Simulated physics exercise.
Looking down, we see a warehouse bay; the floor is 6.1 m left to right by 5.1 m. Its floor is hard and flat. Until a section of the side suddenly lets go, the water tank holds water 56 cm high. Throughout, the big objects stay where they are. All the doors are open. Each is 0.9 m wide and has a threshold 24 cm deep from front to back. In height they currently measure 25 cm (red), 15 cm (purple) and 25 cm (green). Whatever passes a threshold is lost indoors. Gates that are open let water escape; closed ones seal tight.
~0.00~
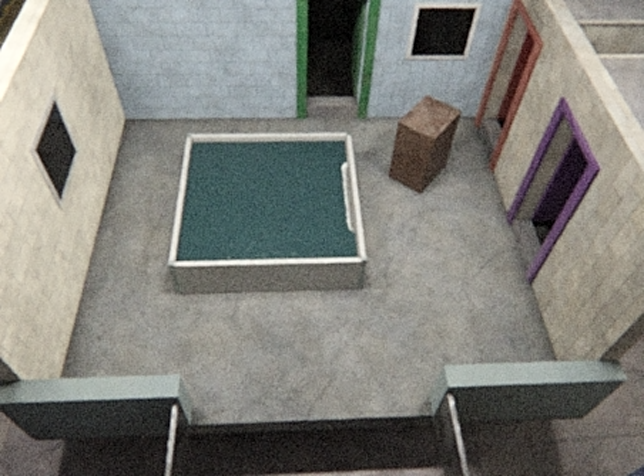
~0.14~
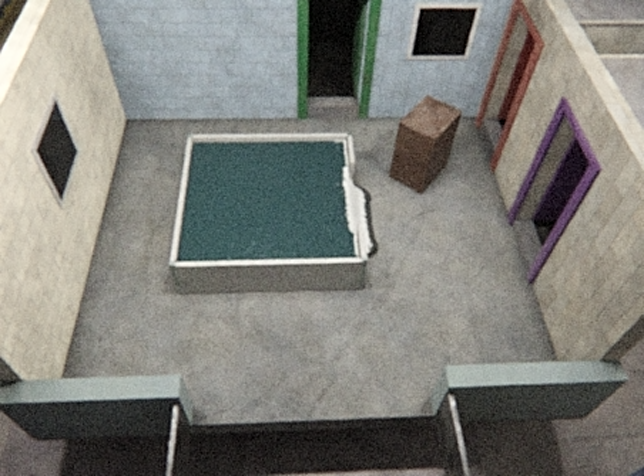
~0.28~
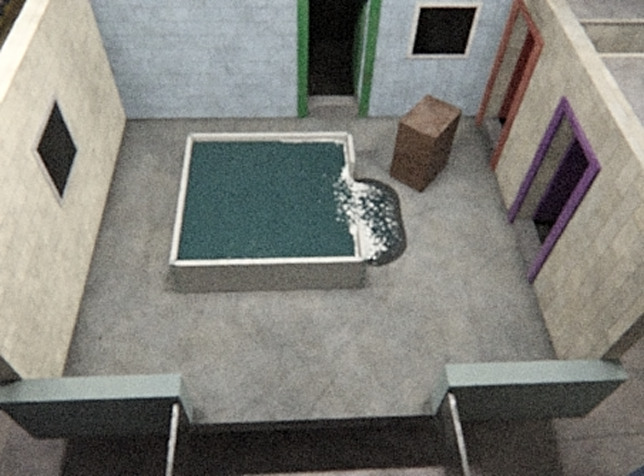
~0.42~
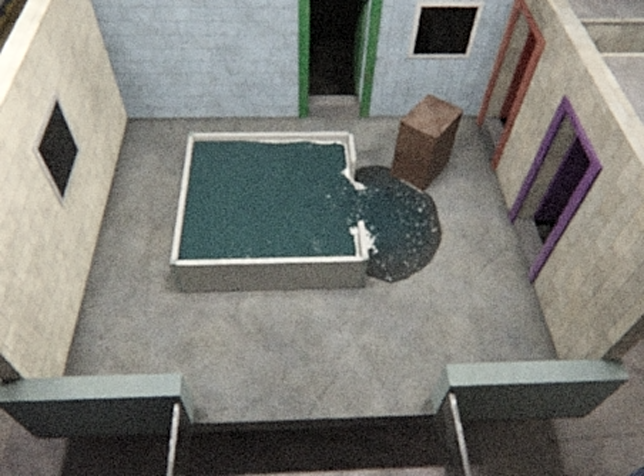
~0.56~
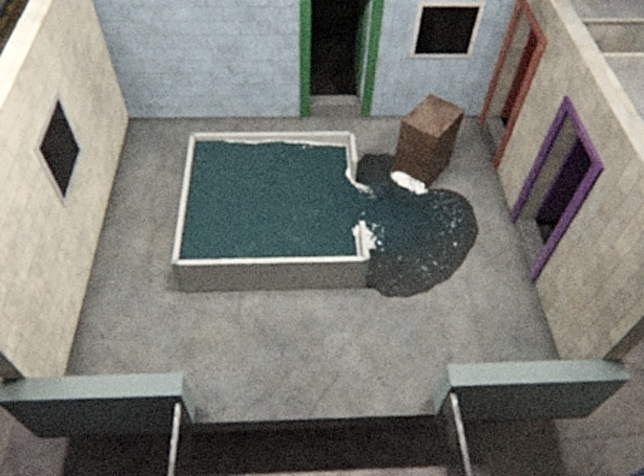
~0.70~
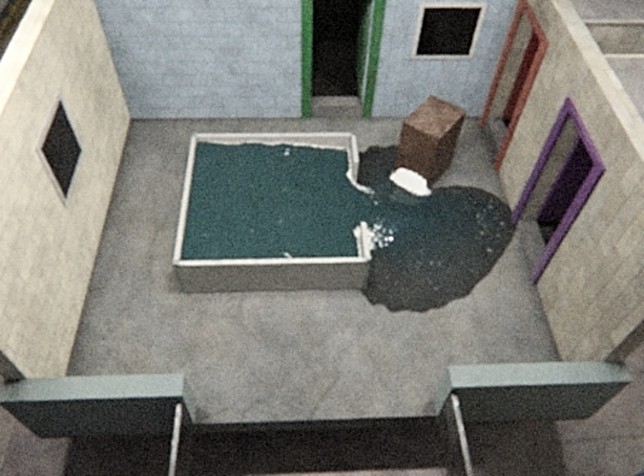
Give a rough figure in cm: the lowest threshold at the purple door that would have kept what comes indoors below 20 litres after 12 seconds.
I would say 29 cm.
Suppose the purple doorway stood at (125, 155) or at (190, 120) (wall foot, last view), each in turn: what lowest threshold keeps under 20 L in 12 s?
In turn: Roughly 11.0 cm, roughly 10.5 cm.
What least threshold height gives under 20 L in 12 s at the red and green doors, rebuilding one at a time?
About 9.0 cm at red and about 6.5 cm at green.
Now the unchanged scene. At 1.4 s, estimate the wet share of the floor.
Near 25 per cent is wet.
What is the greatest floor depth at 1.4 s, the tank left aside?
I'd estimate roughly 36 cm.
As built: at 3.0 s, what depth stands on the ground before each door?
Reading in centimetres: Red = 9, purple = 29, green = 10.
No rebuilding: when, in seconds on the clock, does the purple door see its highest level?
Roughly 2.0 s.
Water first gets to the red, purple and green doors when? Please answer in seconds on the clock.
Red door 1.3 seconds, purple door 0.8 seconds, green door 2.0 seconds.
After 1.4 s water covers 25 % of the floor, deepest (36 cm) near (406, 194); 31 cm at the purple door, 20 litres in over its 15 cm threshold.
After 3.0 s water covers 45 % of the floor, deepest (34 cm) near (561, 391); 29 cm at the purple door, 168 litres in over its 15 cm threshold.
After 12.0 s water covers 95 % of the floor, deepest (14 cm) near (58, 407); 8 cm at the purple door, 247 litres in over its 15 cm threshold.
At the purple door as built, the water arrived by 0.8 s and peaked near 34 cm at 2.0 s.
With a threshold of 24 cm, 65 litres would have come in within the 12 s; with 32.5 cm, 7 litres. So under 20 litres takes about 29 cm.
